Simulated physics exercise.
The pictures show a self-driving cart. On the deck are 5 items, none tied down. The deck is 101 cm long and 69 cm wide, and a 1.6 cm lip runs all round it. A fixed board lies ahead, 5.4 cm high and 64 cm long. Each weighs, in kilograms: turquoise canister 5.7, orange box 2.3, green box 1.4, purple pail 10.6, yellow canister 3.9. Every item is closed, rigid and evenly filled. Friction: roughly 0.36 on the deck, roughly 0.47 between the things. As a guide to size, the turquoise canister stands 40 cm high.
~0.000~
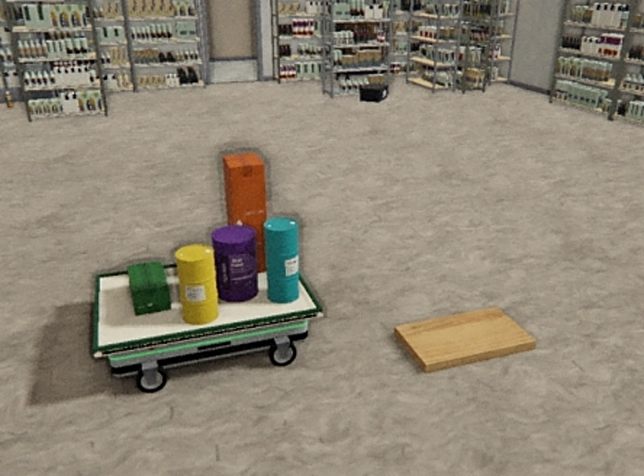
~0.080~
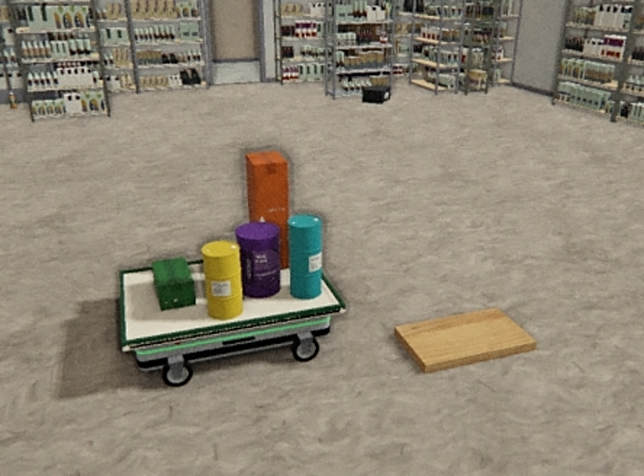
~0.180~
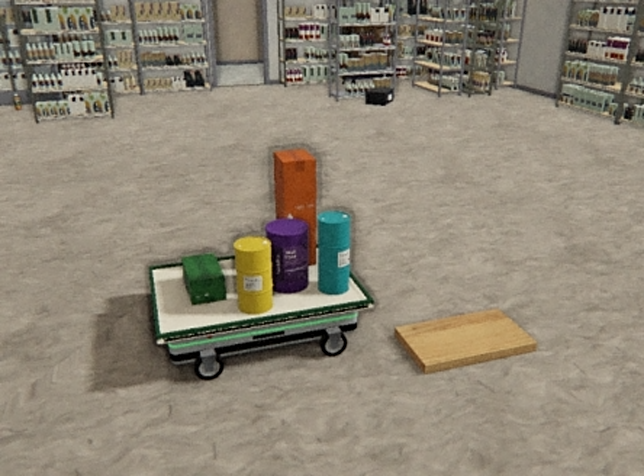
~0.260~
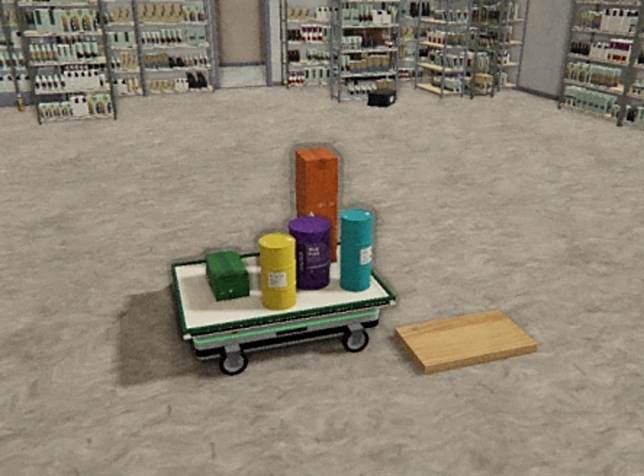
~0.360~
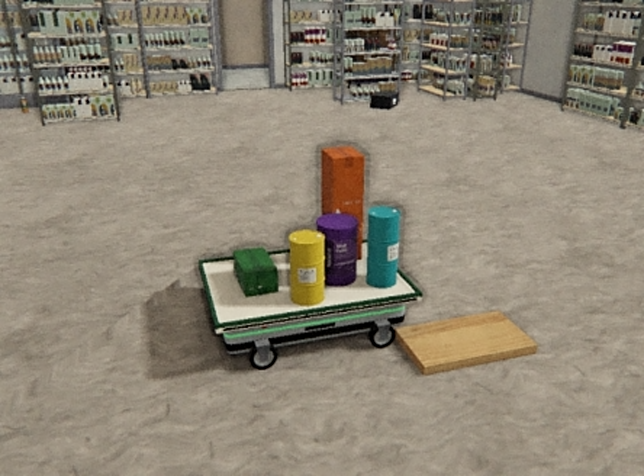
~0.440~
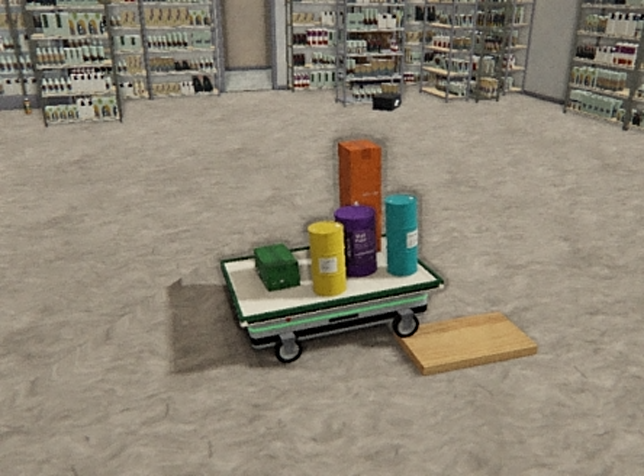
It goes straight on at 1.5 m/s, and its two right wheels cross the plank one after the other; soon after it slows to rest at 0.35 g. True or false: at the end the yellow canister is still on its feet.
False.
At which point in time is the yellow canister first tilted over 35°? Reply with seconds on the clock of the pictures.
That first happens close to 1.0 seconds.
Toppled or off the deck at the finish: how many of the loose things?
Total count: 3.
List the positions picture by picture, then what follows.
Cart has run 0 cm; yellow canister (198, 285); turquoise canister (282, 261), in the first frame.
Cart has run 12 cm; green box (173, 283); purple pail (259, 260), in the second frame.
Cart has run 27 cm; turquoise canister (334, 253); orange box (295, 209), in the third frame.
Cart has run 39 cm; green box (227, 275); purple pail (310, 253), in the fourth frame.
Cart has run 54 cm; turquoise canister (383, 248); orange box (342, 205), in the fifth frame.
Cart has run 66 cm; yellow canister (328, 259); green box (276, 267), in the sixth frame.
After 0.74 s, cart has run 111 cm; yellow canister leaning 22° near (398, 244); turquoise canister leaning 18°; purple pail leaning 17°.
After 1.14 s, cart has run 171 cm; yellow canister leaning 29° near (497, 229); turquoise canister leaning 14°; purple pail leaning 5°.
After 1.54 s, cart has run 229 cm; turquoise canister now off the deck; yellow canister leaning 14° near (610, 228); orange box leaning 23°.
After 1.84 s, cart has run 249 cm; orange box now off the deck; yellow canister on its side; green box slid 6 cm.
At rest (2.5 s), off the deck and tipped over, turquoise canister and orange box; tipped over on the deck, yellow canister; the other 2 in place, give or take 10 cm.
